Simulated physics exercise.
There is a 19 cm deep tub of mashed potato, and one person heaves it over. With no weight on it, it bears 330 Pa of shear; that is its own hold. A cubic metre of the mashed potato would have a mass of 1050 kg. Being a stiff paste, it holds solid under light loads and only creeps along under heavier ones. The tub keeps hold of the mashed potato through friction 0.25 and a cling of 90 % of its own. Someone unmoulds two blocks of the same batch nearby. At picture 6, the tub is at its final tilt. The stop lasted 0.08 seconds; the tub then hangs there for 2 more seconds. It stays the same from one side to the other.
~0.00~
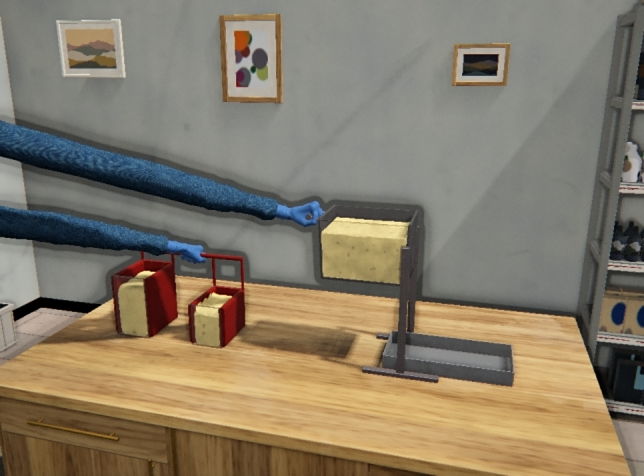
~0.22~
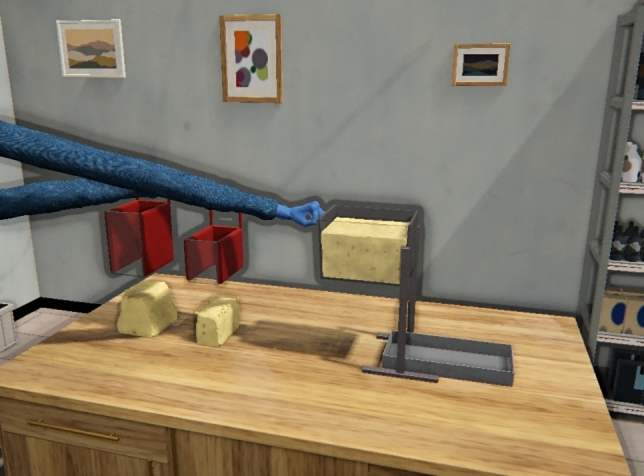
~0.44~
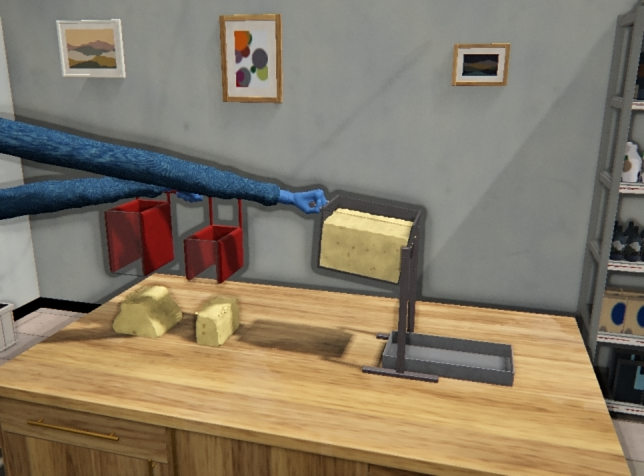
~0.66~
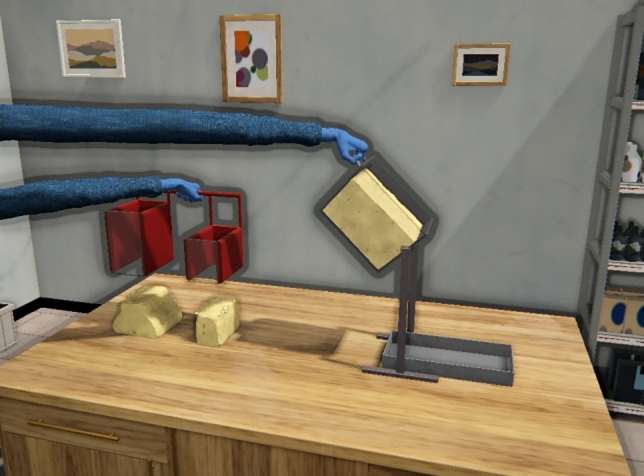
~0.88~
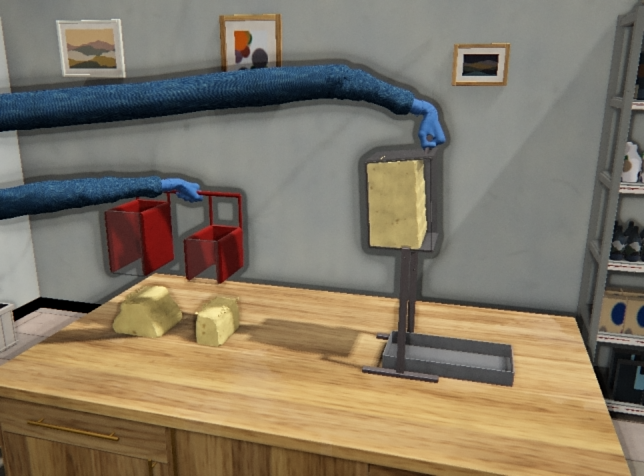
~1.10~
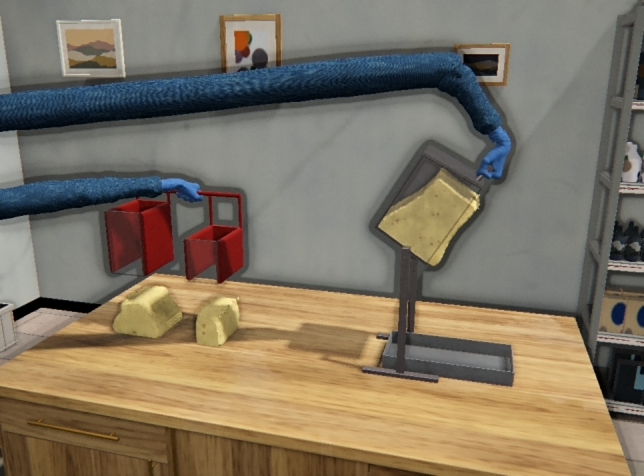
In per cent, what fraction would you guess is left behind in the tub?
My guess is 0 per cent.
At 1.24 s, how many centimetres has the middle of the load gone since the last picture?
Around 17 cm.
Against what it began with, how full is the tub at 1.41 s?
Some 0 per cent.
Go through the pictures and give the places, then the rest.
In the first frame, handle-side rim at (321, 219), tilt 0 degrees; highest point of the mashed potato at (394, 237); test blocks 19 cm, 12 cm high (left to right).
In the second frame, handle-side rim at (321, 219), tilt 0 degrees; highest point of the mashed potato at (394, 237); test blocks 15 cm, 12 cm high (left to right).
In the third frame, handle-side rim at (324, 209), tilt 7 degrees; highest point of the mashed potato at (329, 223); test blocks 13 cm, 12 cm high (left to right).
In the fourth frame, handle-side rim at (363, 167), tilt 45 degrees; highest point of the mashed potato at (356, 181); test blocks 13 cm, 12 cm high (left to right).
In the fifth frame, handle-side rim at (431, 159), tilt 86 degrees; highest point of the mashed potato at (413, 162); test blocks 13 cm, 12 cm high (left to right).
In the sixth frame, handle-side rim at (482, 190), tilt 120 degrees; highest point of the mashed potato at (441, 180); test blocks 13 cm, 12 cm high (left to right).
By 1.24 s, the tub is at 121 degrees and holds 22 %.
By 1.41 s, the tub is at 121 degrees and holds 0 %.
By 1.58 s, the tub is at 121 degrees and holds 0 %.
By 1.75 s, the tub is at 121 degrees and holds 0 %.
By 3.10 s, at the end, the tub is at 121 degrees and holds 0 %.
